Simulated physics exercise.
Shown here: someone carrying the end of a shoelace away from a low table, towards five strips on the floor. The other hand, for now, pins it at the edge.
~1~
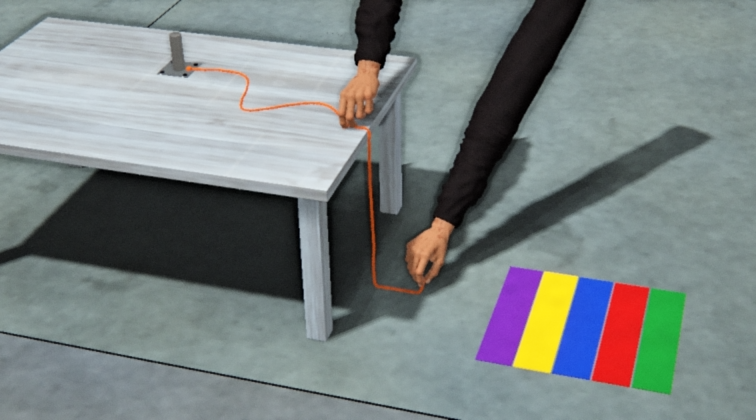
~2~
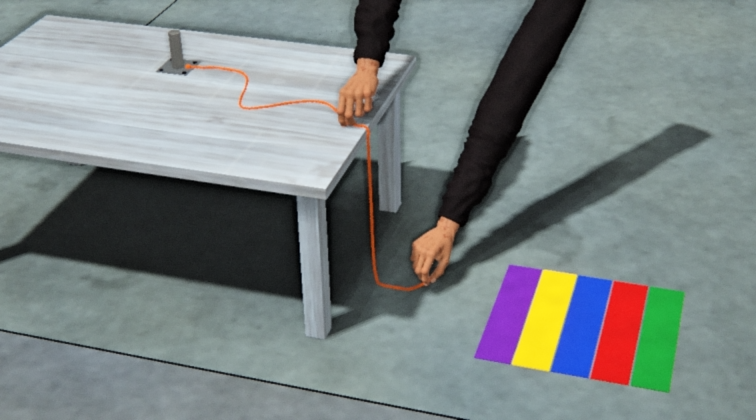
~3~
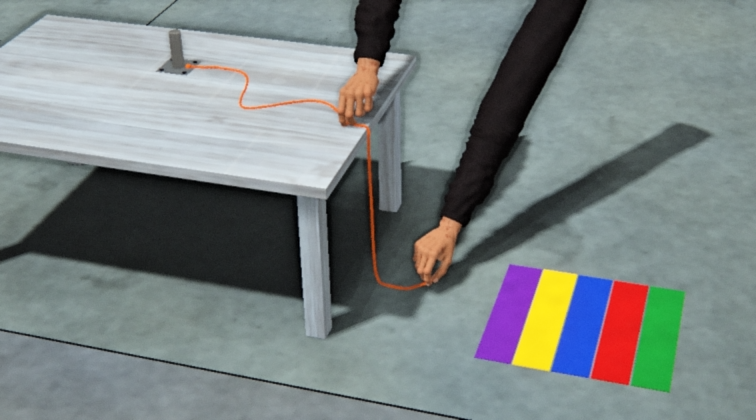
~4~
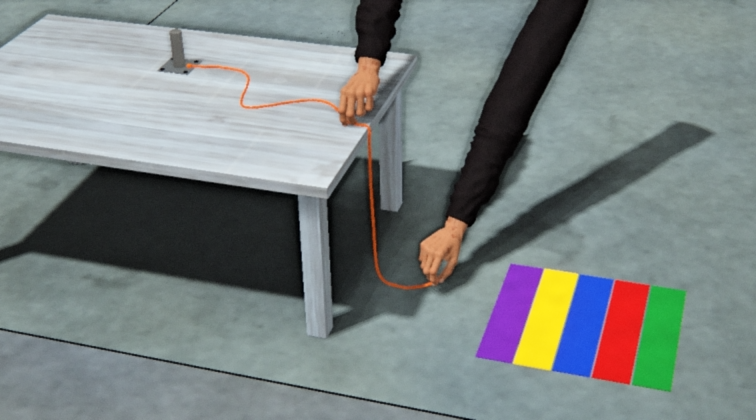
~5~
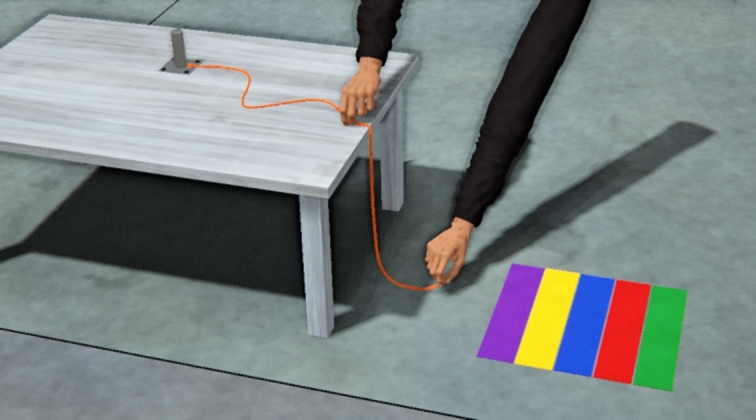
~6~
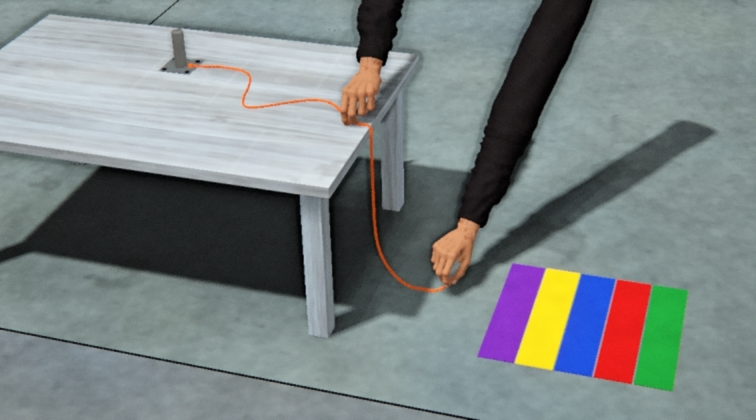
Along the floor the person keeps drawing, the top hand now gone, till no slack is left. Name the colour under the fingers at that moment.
Red.
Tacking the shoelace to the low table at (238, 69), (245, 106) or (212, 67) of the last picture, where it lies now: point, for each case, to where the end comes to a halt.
For the three tries you'd see (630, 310), (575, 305) and (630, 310).
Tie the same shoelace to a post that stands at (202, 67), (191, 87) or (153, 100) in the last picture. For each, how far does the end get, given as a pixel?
Estimated pixels per try: (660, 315); (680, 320); (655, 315).
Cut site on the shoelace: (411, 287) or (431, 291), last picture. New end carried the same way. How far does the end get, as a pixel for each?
(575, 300) and (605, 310).
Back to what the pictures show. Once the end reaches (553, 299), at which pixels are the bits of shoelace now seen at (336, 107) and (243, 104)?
Approx. (383, 128); approx. (300, 94).
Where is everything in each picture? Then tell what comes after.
The first picture shows end (424, 282); purple (499, 344); yellow (538, 351); blue (576, 357); red (615, 364); green (654, 371).
The second picture shows end (429, 281); shoelace through (222, 69) (241, 98) (305, 101) (359, 126) (371, 195) (374, 267).
The third picture shows end (432, 281).
The fourth picture shows end (437, 281); shoelace through (223, 68) (242, 97) (306, 101) (360, 125) (371, 194) (377, 266).
The fifth picture shows end (444, 282).
The sixth picture shows end (450, 282); shoelace through (225, 68) (244, 97) (308, 100) (362, 125) (373, 194) (387, 266).
A little later, end near (553, 299); over yellow.
Next, end near (604, 307); over blue.
When it is tight, end near (635, 312); over red. It gets as far as the red strip.
